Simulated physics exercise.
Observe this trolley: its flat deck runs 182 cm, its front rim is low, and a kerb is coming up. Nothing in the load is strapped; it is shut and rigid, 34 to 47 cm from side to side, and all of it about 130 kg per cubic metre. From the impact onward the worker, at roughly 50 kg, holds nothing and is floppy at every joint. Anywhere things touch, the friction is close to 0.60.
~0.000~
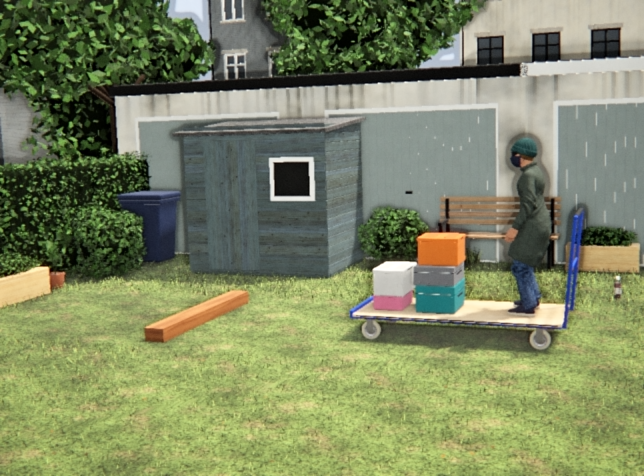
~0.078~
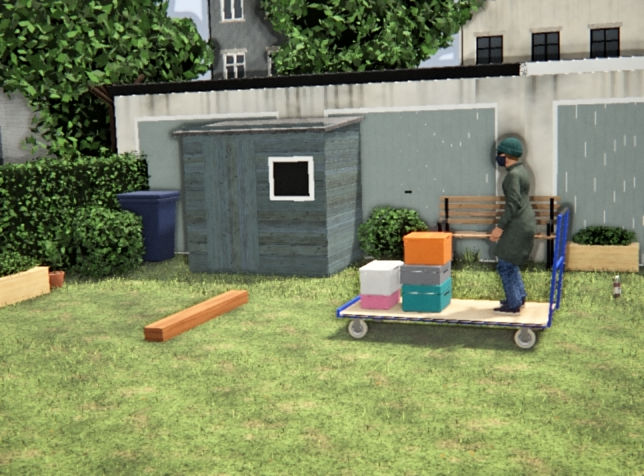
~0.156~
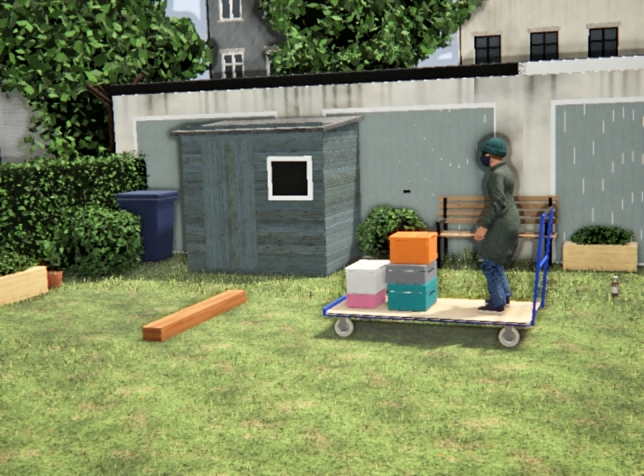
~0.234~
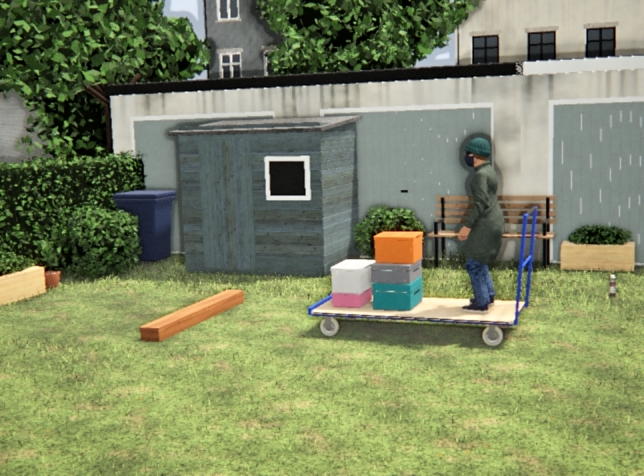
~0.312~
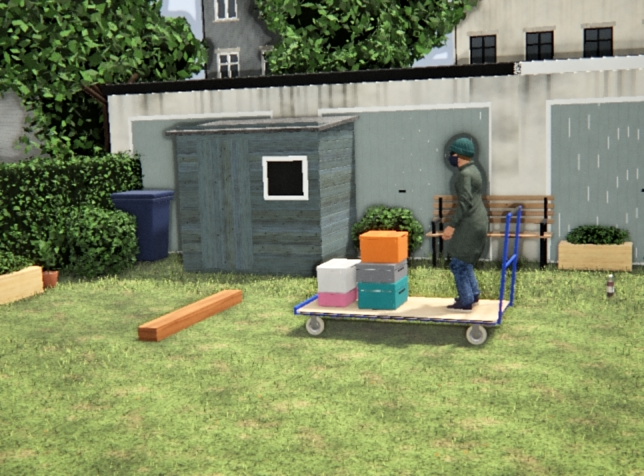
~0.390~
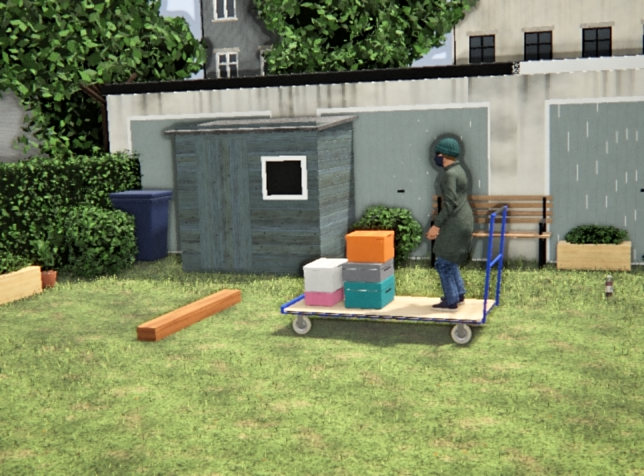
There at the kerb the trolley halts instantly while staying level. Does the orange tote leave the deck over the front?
No: My guess is it stays inside the edge.
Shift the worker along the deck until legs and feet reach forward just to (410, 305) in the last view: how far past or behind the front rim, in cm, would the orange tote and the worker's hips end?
The orange one would stop 40 cm behind the front rim and the hips 100 cm behind it.
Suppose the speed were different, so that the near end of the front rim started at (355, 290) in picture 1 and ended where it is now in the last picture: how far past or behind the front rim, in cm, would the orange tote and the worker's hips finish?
Orange 50 behind, hips 130 behind.
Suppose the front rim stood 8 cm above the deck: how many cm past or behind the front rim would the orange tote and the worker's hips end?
Both stay back - orange 40 cm behind, hips 120 cm behind.
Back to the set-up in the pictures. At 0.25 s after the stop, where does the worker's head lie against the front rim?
The head is some 110 cm back from the front rim.
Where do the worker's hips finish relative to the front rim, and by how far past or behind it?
Some 120 cm behind it.
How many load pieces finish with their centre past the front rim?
Count: 0.
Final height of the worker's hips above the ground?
The hips settle roughly 55 cm above the ground.
The wheels strike at 1.12 s.
After 1.37 s the orange tote is 52 cm behind the rim, tilted 10°, near (238, 242) in the last picture's view.
After 1.67 s the orange tote is 46 cm behind the rim, tilted 10°, near (232, 243) in the last picture's view.
After 2.12 s the orange tote is 42 cm behind the rim, tilted 5°, near (229, 244) in the last picture's view.
Final state at 2.3 s, nothing is past the rim; behind it, white tote, teal toolbox, grey toolbox, orange tote, pink tote and the worker's hips.
